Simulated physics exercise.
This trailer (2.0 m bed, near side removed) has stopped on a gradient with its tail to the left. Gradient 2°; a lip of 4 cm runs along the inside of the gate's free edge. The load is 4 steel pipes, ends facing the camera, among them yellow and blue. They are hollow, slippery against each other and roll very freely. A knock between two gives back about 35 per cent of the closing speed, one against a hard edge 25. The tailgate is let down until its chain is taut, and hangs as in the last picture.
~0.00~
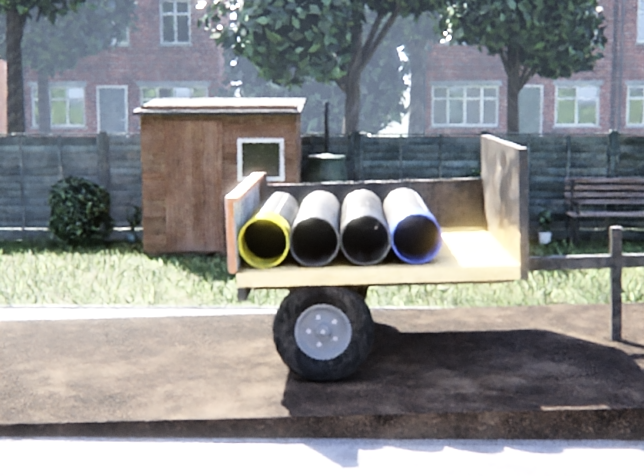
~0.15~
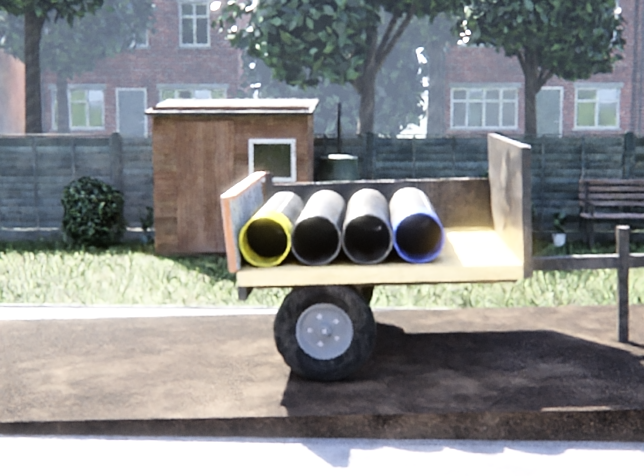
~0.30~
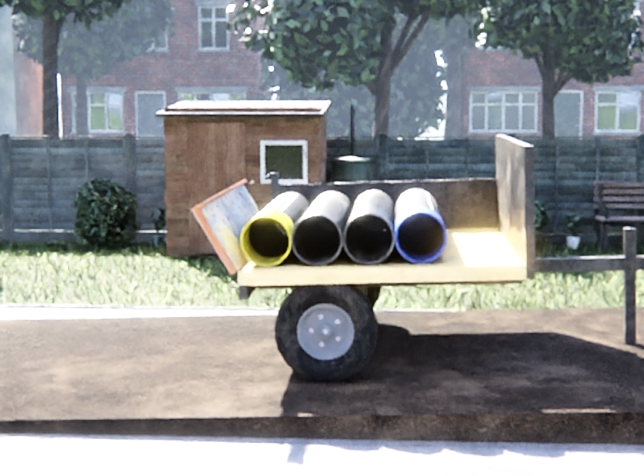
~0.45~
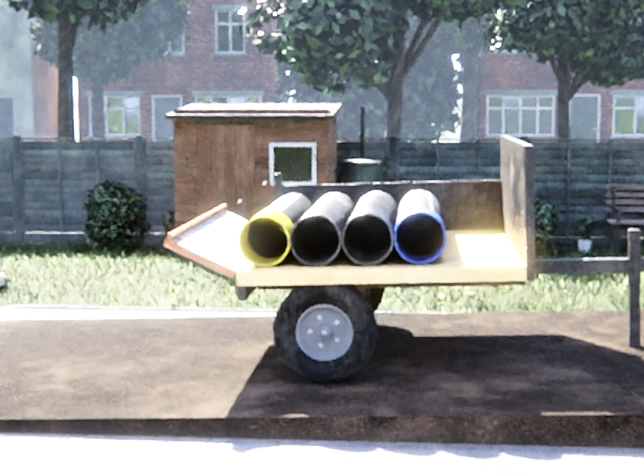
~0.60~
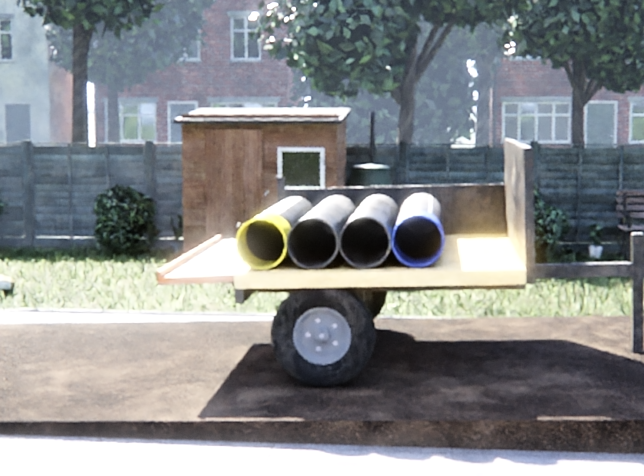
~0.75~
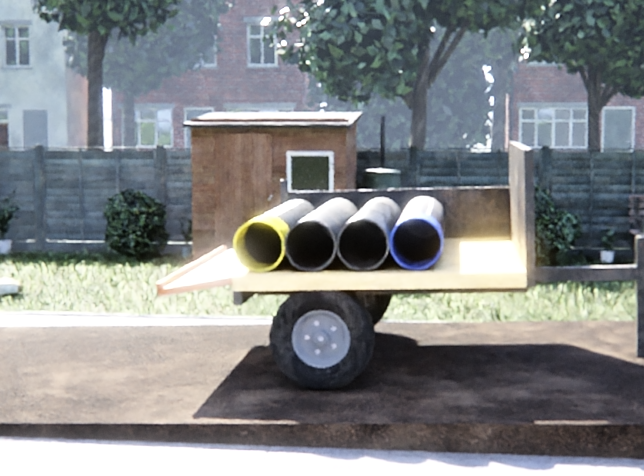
The left-hand gate of a trailer swung outward and down until it sloped slightly below the bed, while the four pipes lying side by side, yellow-rimmed through blue-rimmed, barely moved.
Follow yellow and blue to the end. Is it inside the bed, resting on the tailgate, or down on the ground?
Yellow is left down on the ground. Blue is left down on the ground.
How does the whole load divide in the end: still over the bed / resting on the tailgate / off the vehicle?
0, 0 and 4.
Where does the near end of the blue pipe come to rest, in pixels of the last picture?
Around (118, 362).
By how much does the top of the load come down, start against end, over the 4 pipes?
Some 85 cm lower.
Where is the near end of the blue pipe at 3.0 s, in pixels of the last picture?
Around (357, 245).
By 3.0 s, yellow is on the gate, 50 cm past the hinge, rolling left; blue is on the bed, 85 cm short of the hinge, rolling left; 0 gone off the back.
By 6.1 s, yellow is out on the ground; blue is dropping off the gate; 4 gone off the back.
Finally (7.4 s), yellow is out on the ground; blue is out on the ground; 4 gone off the back.
